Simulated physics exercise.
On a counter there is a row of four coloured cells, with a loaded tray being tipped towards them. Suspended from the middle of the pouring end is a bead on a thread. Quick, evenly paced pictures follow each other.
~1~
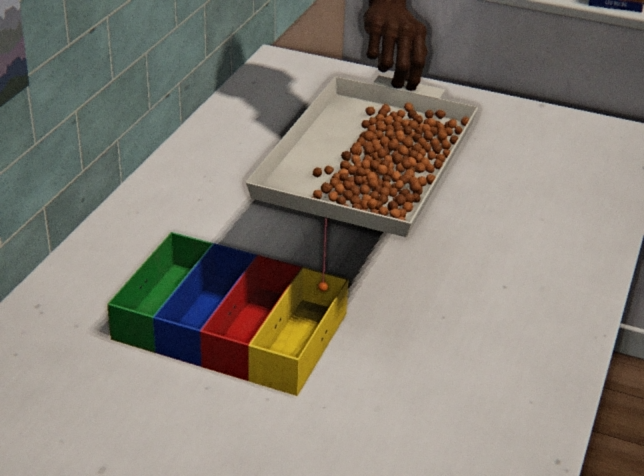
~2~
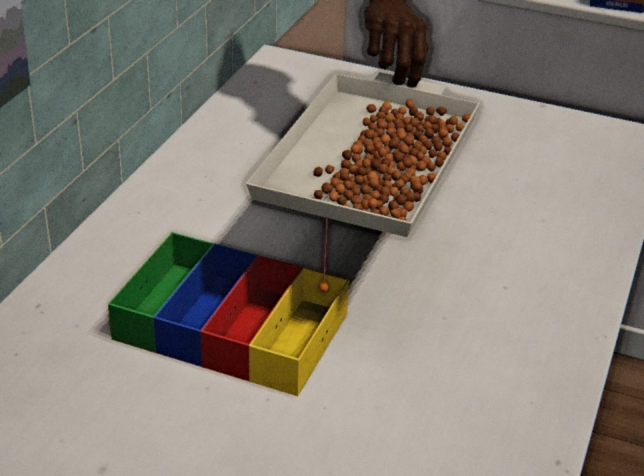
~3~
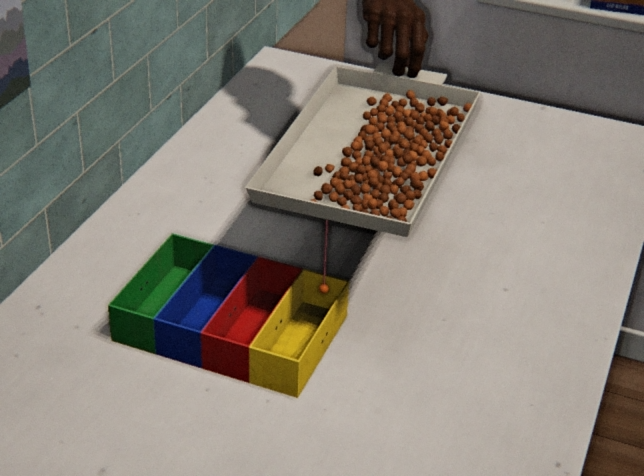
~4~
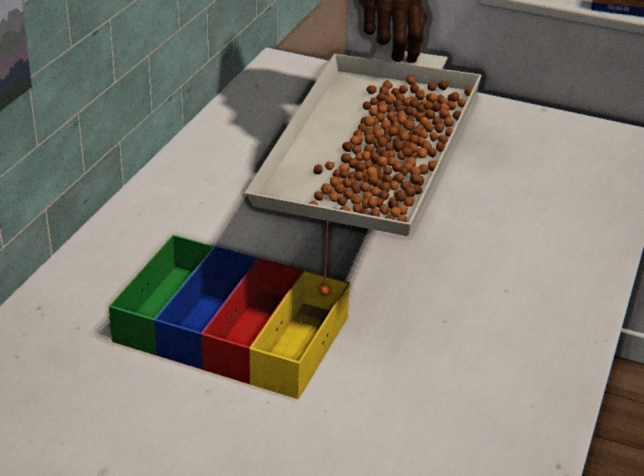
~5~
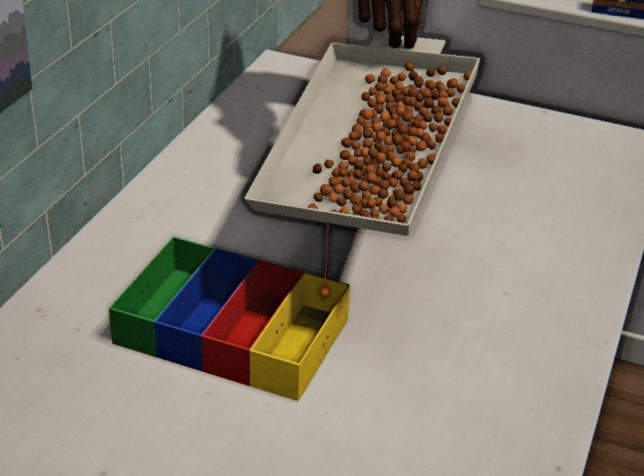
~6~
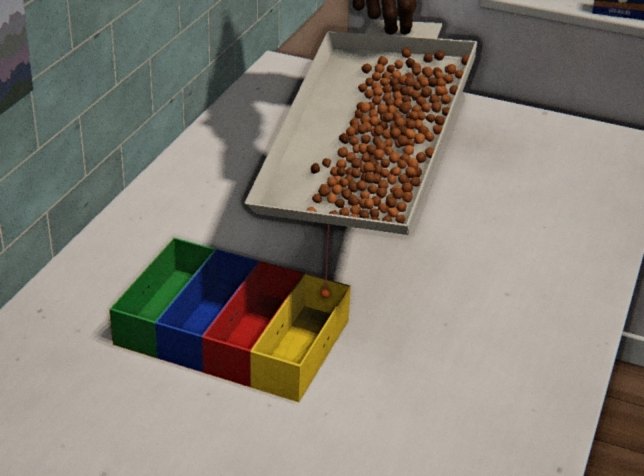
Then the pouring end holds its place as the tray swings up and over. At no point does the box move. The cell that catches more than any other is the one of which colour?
It is the red one.
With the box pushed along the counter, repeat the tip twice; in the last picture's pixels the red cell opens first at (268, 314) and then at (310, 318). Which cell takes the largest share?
In the first try it is that red cell, in the second it is the blue cell.
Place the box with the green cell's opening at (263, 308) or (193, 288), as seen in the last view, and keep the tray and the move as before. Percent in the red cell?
About 0 per cent, then about 30 per cent.
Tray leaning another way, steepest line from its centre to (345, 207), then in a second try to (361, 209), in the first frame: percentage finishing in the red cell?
20 %, give or take, and then 0 %.
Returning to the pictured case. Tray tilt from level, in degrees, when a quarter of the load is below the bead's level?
About 115° of tilt.
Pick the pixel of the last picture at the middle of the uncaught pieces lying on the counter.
Roughly pixel (274, 431).
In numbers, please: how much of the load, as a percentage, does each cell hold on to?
The green cell ends with 0 per cent, the blue cell with 10 per cent, the red cell with 60 per cent and the yellow cell with 20 per cent.
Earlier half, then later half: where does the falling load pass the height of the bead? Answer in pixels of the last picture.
I'd say close to (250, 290) at first and close to (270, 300) later on.
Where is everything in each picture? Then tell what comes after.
The first picture shows corners of the pouring end at (252, 181) and (408, 220), level; middle of the load at (389, 160), hazelnuts; bead on its thread at (323, 287); green cell at (132, 325); blue cell at (178, 338); red cell at (225, 352); yellow cell at (274, 367).
The second picture shows corners of the pouring end at (252, 182) and (408, 220), level; middle of the load at (389, 159).
The third picture shows corners of the pouring end at (251, 186) and (408, 220), tipped barely, lowest at the left corner; middle of the load at (390, 154).
The fourth picture shows corners of the pouring end at (251, 190) and (407, 220), tipped a little, lowest at the left corner; middle of the load at (390, 147).
The fifth picture shows corners of the pouring end at (250, 196) and (405, 221), tipped clearly, lowest at the left corner; middle of the load at (389, 141).
The sixth picture shows corners of the pouring end at (250, 200) and (404, 221), tipped clearly, lowest at the left corner; middle of the load at (387, 134); green cell at (134, 330); blue cell at (180, 344); red cell at (227, 358); yellow cell at (275, 373).
Soon after the last picture, tray tipped steeply; nearly all on the tray; a stray few in the yellow cell; a stray few falling or outside the box.
A little later, tray tipped past a quarter turn; most on the tray; a small part in the red cell; a small part in the blue cell; a stray few in the yellow cell; a stray few in the green cell; a stray few falling or outside the box.
Later still, tray tipped past a quarter turn; about half in the red cell; about a quarter in the yellow cell; a small part in the blue cell; a stray few in the green cell; a small part falling or outside the box.
At rest, tray tipped past a quarter turn; about half in the red cell; about a quarter in the yellow cell; a small part in the blue cell; a stray few in the green cell; a small part outside the box.
